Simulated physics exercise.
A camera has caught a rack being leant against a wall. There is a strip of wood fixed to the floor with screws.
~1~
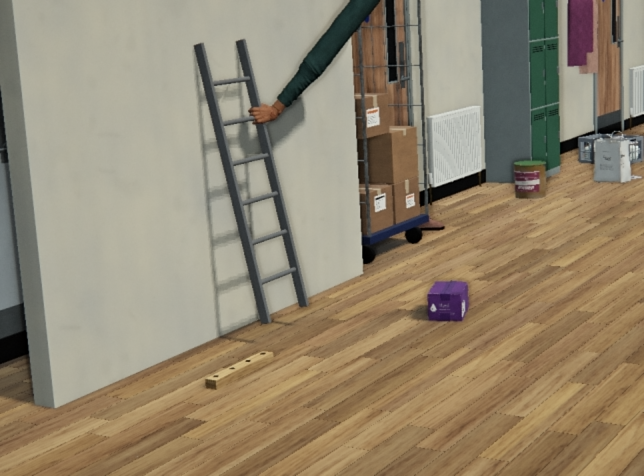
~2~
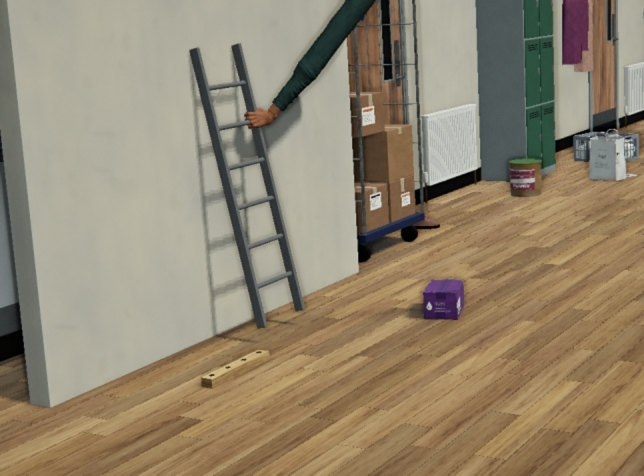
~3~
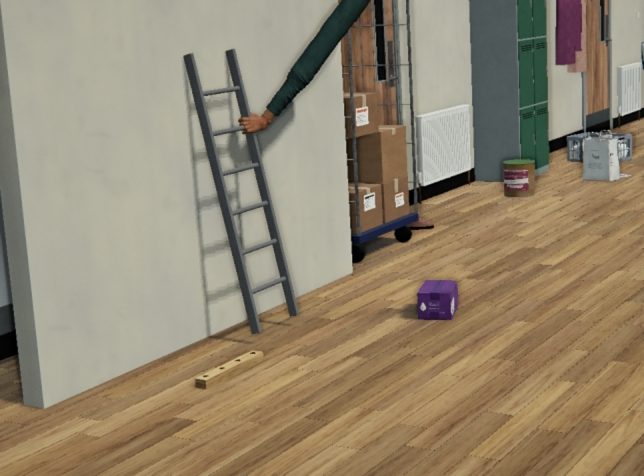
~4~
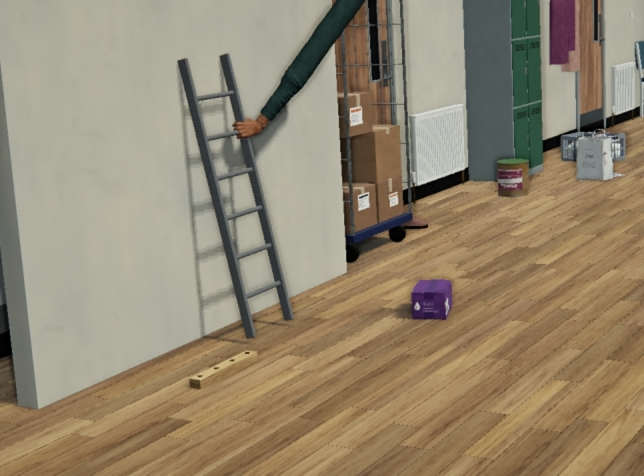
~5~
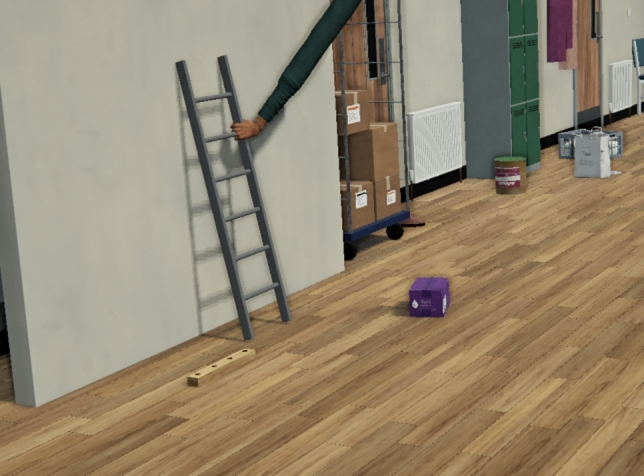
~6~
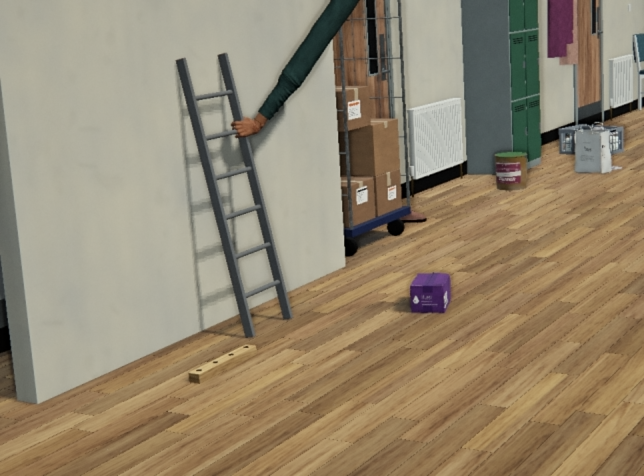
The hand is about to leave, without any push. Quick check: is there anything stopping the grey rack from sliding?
Yes, it is held.
Then, 0.34 s later than the last frame, grey rack at rest near (236, 193).
When it is over, the grey rack remains leaning, near (236, 193); the rest as before.
